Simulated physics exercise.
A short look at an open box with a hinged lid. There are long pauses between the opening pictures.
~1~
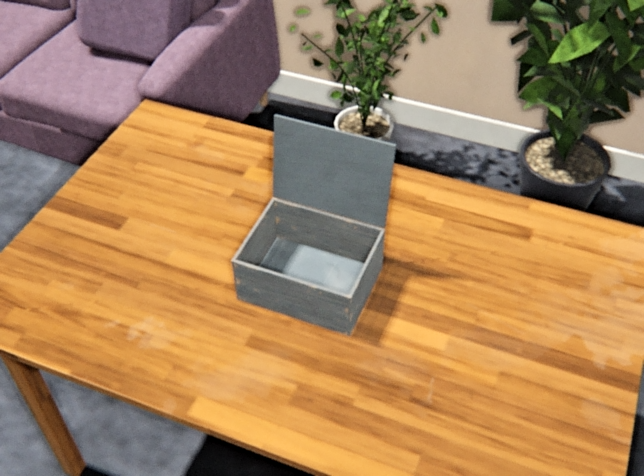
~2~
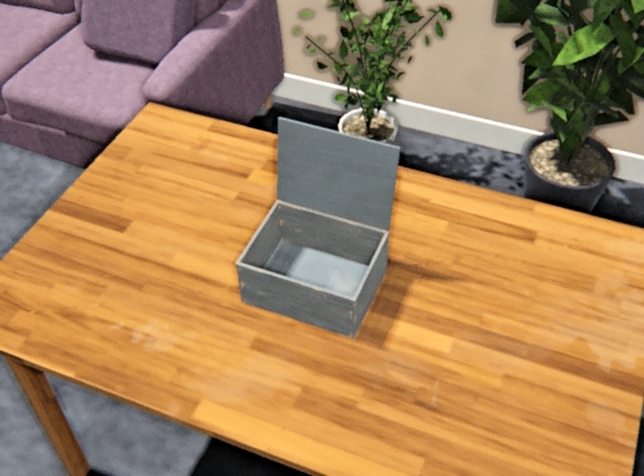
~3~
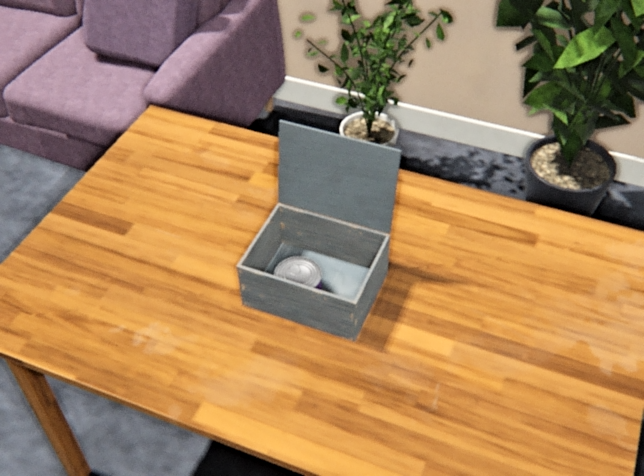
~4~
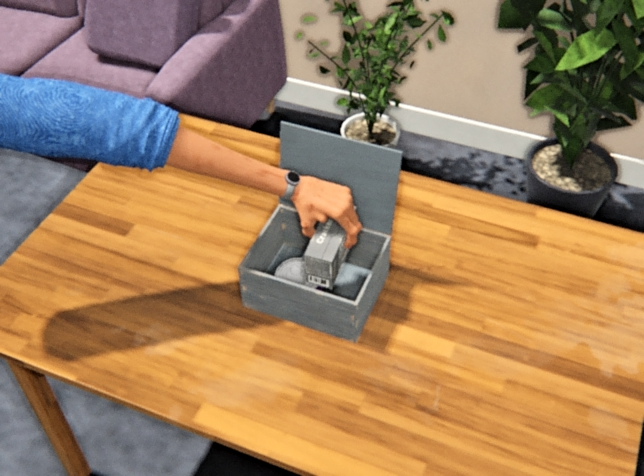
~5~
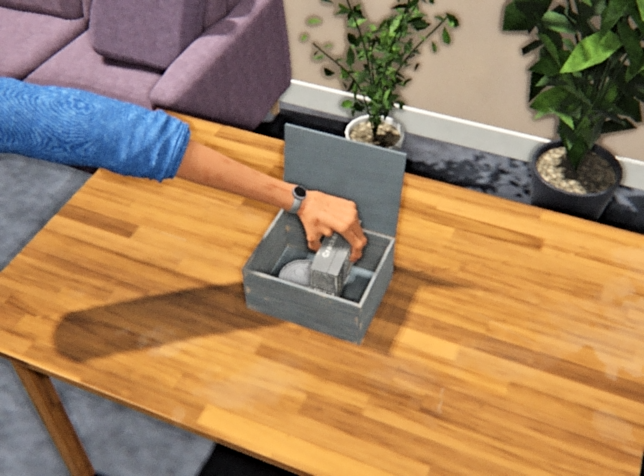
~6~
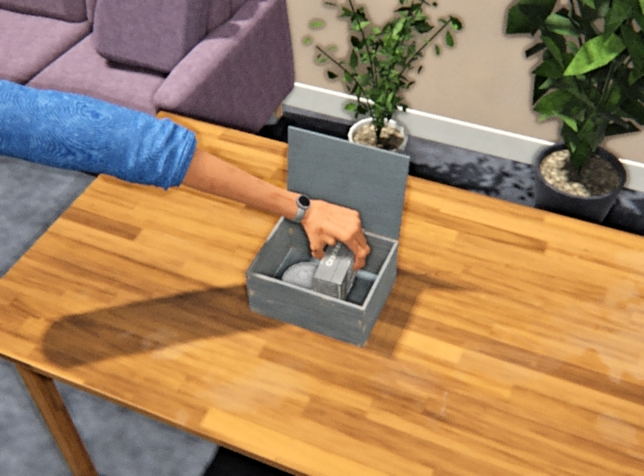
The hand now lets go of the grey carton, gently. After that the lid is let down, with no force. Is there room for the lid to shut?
Outcome: The lid closes.
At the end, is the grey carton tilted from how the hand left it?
It tips.
Then, 0.90 s on from there, lid starting down; grey carton on its side near (354, 294).
Then, 1.60 s on from there, lid 57° above the rim; grey carton on its side near (354, 294).
Then, 2.00 s on from there, lid 8° above the rim; grey carton on its side near (354, 294).
In the end, lid shut; toppled in the box, grey carton; purple tub unmoved. At the end, from the last picture's camera, grey carton near (354, 294).
